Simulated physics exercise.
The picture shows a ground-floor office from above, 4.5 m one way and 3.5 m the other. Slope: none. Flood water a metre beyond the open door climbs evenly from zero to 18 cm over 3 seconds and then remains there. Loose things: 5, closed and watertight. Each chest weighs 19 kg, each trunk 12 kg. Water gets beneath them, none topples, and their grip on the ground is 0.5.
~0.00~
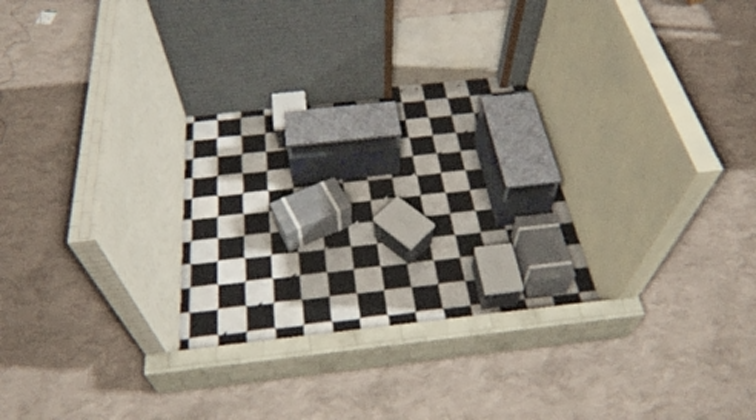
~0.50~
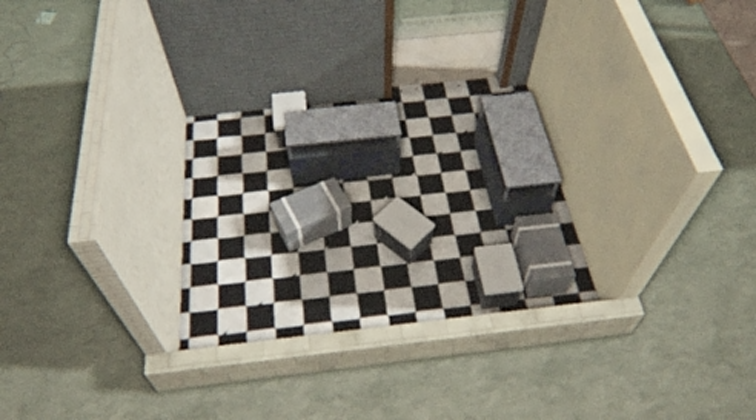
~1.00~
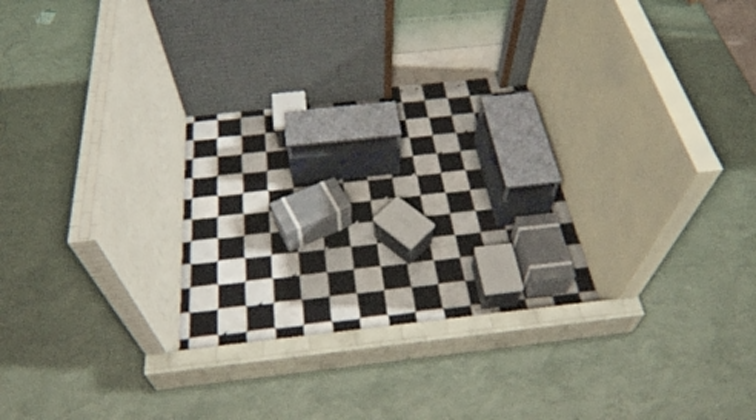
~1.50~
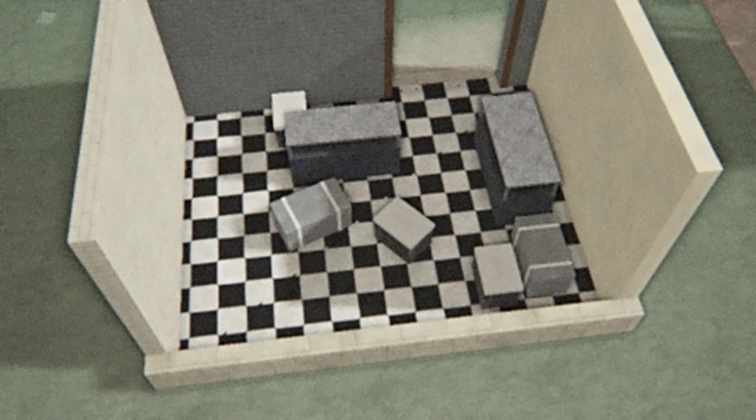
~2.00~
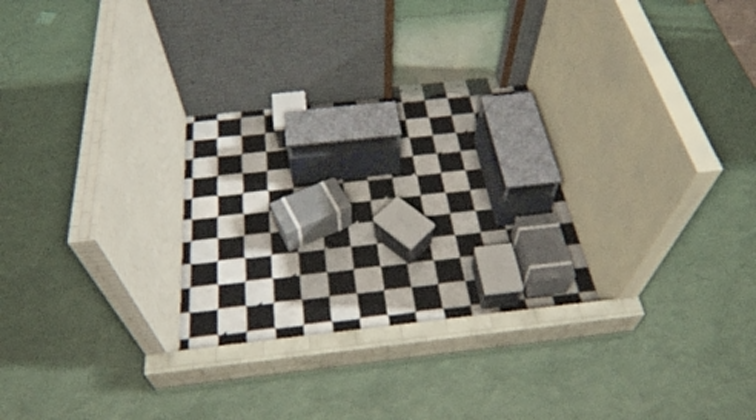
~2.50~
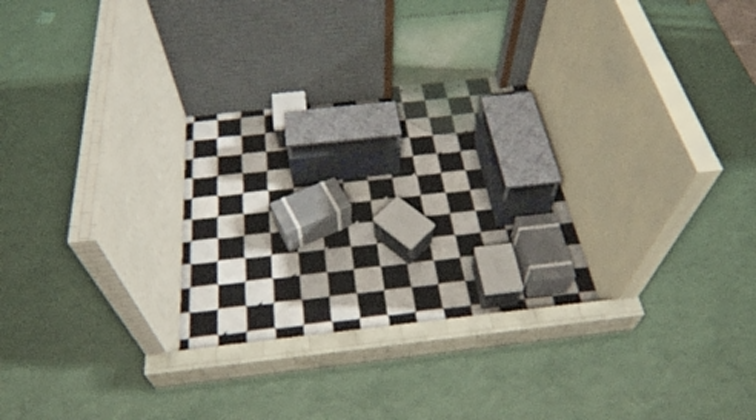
Around a tiled office, green water covers the ground, then creeps in through the doorway.
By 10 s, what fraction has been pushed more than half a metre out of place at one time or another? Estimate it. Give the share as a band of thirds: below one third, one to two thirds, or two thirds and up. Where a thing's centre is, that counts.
The share is below one third.
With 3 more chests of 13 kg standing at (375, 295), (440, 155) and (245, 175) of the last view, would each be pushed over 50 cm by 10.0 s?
First one crosses the line, second one crosses the line, third one stays inside the line.
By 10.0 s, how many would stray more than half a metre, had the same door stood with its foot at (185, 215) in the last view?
So the tally would be 3.
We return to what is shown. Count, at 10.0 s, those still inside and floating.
Just then, the number is 2.
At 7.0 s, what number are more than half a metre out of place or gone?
Answer: 0.
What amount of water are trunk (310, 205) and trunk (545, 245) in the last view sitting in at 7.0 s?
Depth approx. 2 cm / 11 cm.
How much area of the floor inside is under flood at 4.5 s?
Wet area: Approx. 5.0 m2.
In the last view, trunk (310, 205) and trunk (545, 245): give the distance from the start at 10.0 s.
Respectively 0 and 10 centimetres.
After 3.5 s 0 of 5 are over 50 cm from their spots; 0 afloat.
After 4.5 s 0 of 5 are over 50 cm from their spots; 0 afloat.
After 7.0 s 0 of 5 are over 50 cm from their spots; 2 afloat.
After 10.0 s 0 of 5 are over 50 cm from their spots, and 0 have been at some point; 2 afloat.
